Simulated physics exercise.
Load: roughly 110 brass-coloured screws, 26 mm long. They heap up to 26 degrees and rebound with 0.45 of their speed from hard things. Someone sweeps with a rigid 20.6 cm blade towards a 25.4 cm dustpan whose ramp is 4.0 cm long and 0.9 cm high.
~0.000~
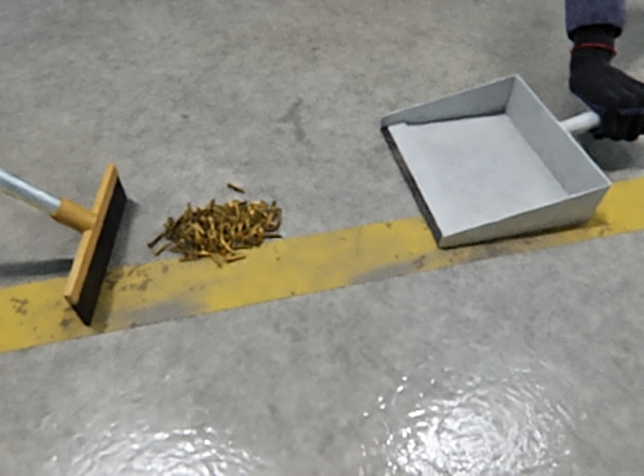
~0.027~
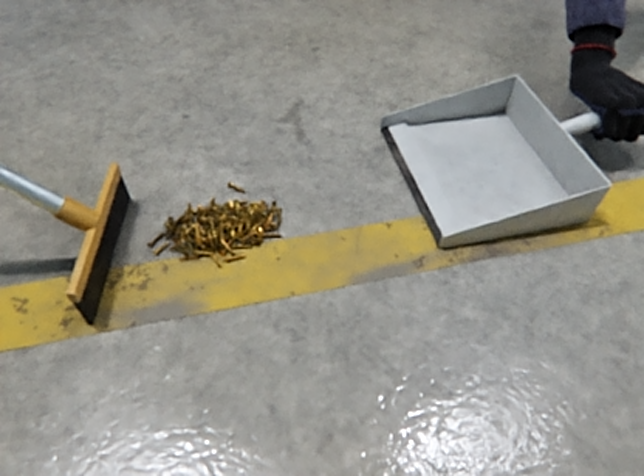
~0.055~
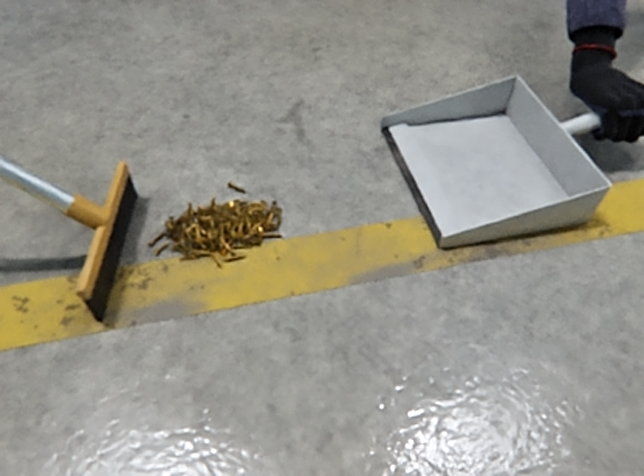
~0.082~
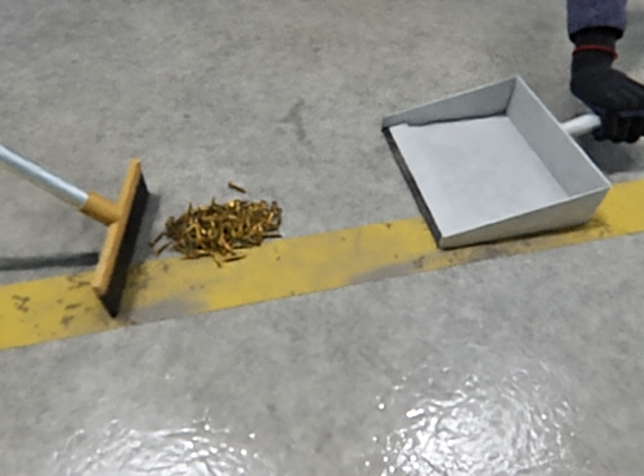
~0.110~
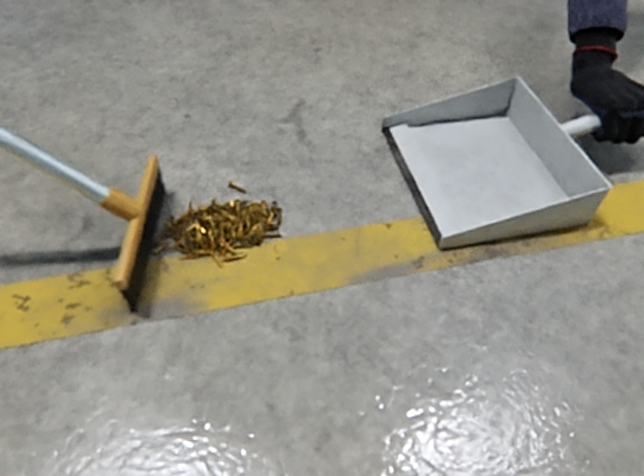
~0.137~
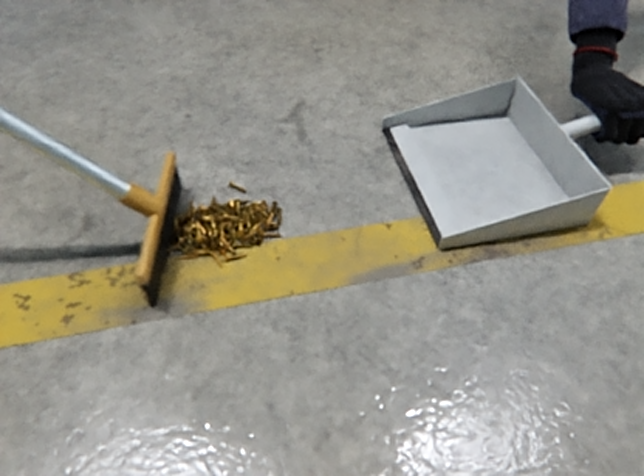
On a grey floor with a yellow stripe, a broom-like tool with a flat head slid right until it met a small pile of brass-coloured screws, while a black-gloved hand held a grey dustpan still.
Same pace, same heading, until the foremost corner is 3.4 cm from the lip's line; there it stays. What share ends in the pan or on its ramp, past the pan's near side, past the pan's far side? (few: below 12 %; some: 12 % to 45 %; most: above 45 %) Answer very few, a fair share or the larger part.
In the pan or on its ramp: A fair share; past the pan's near side: Very few; past the pan's far side: Very few.
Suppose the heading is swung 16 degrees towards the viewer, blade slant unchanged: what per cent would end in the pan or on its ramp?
Then about 20 per cent.
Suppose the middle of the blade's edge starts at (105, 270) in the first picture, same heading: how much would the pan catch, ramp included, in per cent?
Some 20 per cent.
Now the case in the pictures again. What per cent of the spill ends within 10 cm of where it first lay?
Roughly 0 per cent.
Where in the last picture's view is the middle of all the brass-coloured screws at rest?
Around (408, 201).
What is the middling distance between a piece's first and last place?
About 26 cm.
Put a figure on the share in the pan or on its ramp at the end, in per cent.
About 20 per cent.
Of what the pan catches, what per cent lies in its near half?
About 80 per cent.
After 0.32 s, middle of the blade 19 cm from the lip; 0 % over the lip, far side 0 %, near side 0 %.
After 0.43 s, middle of the blade 10 cm from the lip; 0 % over the lip, far side 0 %, near side 0 %.
After 0.68 s, middle of the blade 5 cm from the lip; 20 % over the lip, far side 0 %, near side 5 %.
By 1.8 s all is still; pan 20 %, near side 5 %, far side 0 %, in front of the lip or behind the blade 75 %.
